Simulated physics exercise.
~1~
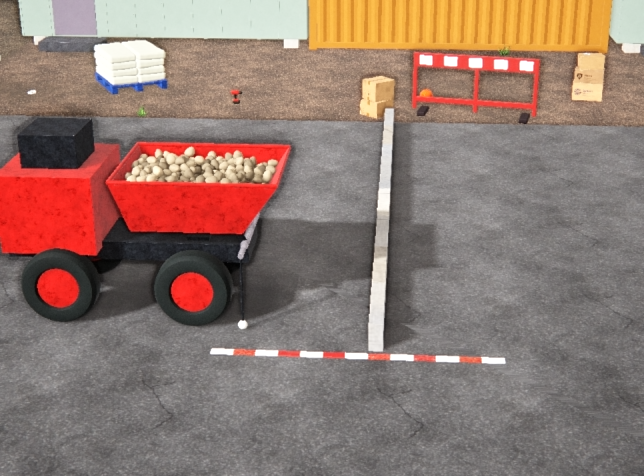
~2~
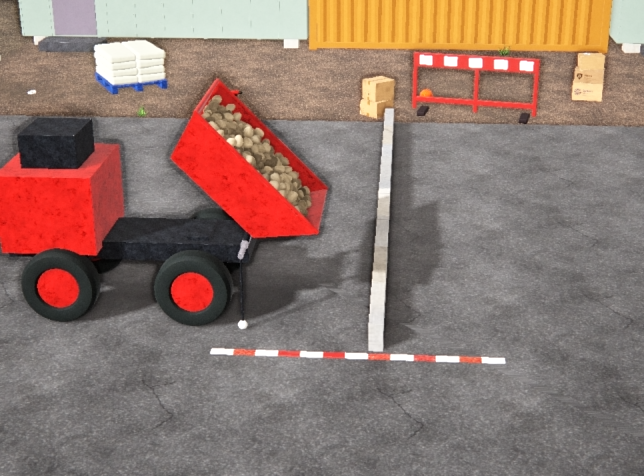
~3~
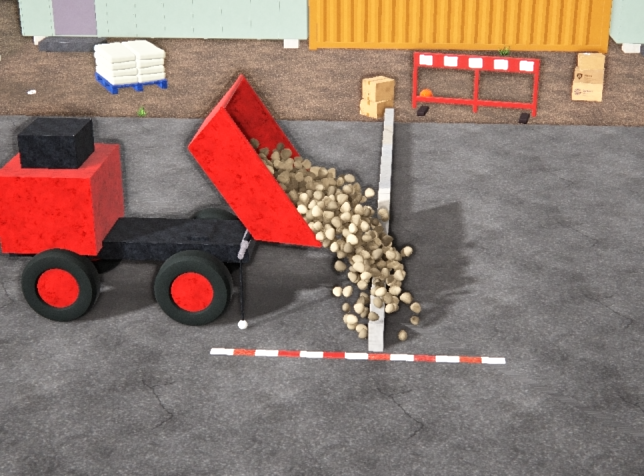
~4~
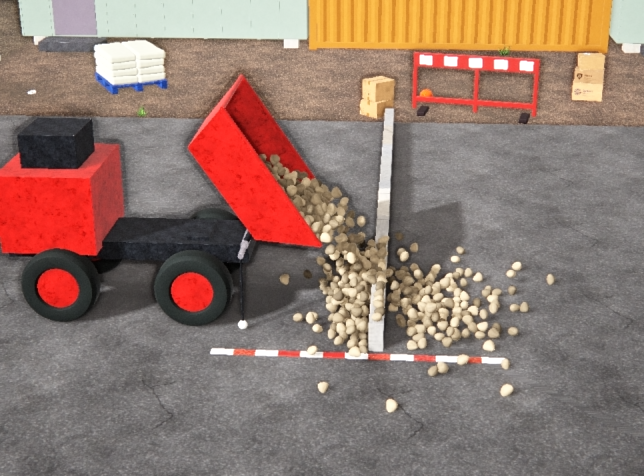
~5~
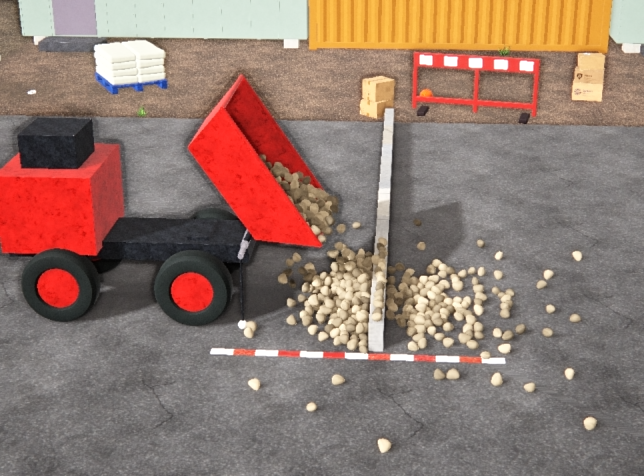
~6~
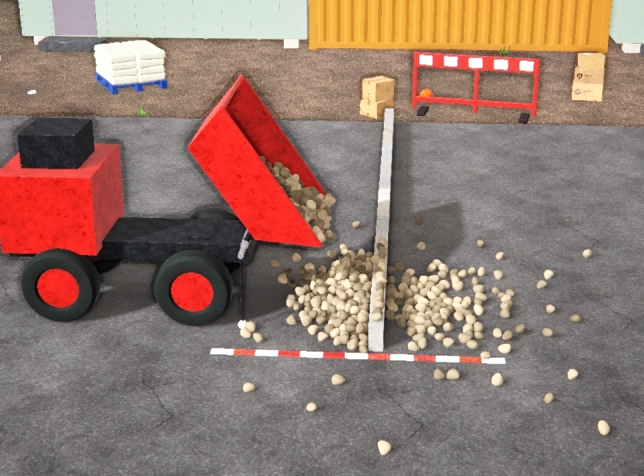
On a grey paved yard, a small red dumper tipped its body up to the right and poured pale stones around a low kerb, some scattering beyond it, until the stones settled on both sides with a good share still in the raised body.
